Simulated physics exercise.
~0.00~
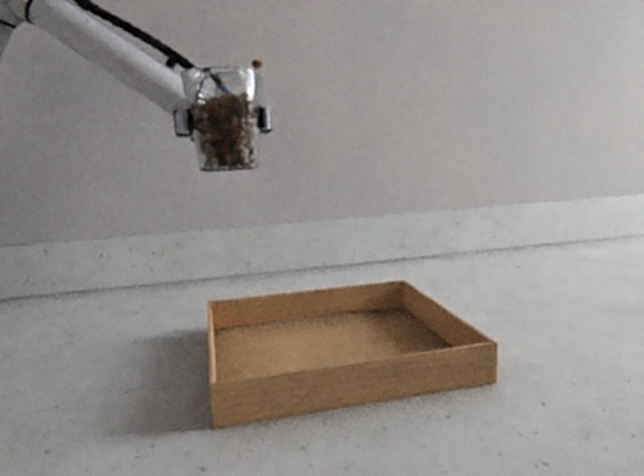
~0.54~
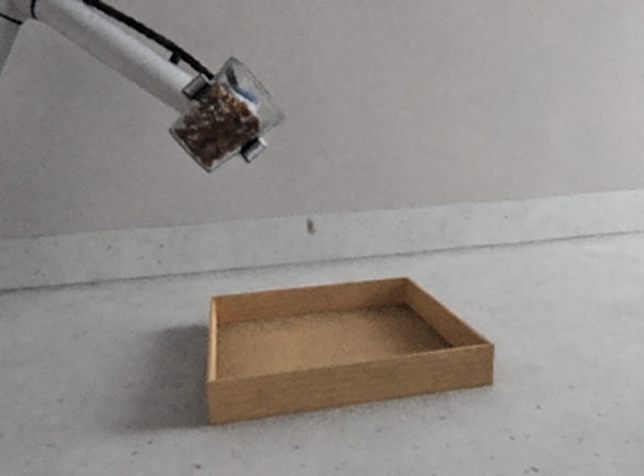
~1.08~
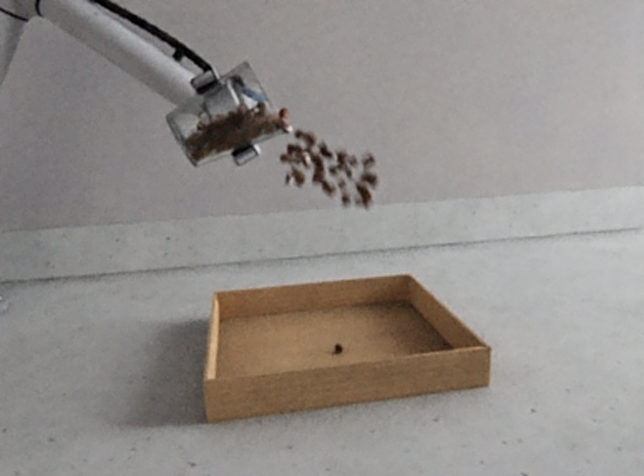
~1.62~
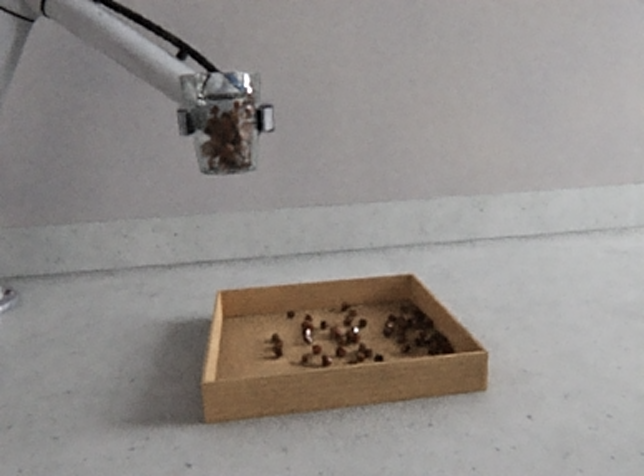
A robot arm holding a clear beaker of brown pellets tips it to the right, spilling a stream into the shallow wooden tray below, then turns it back upright, leaving pellets scattered across the tray and many still in the beaker.
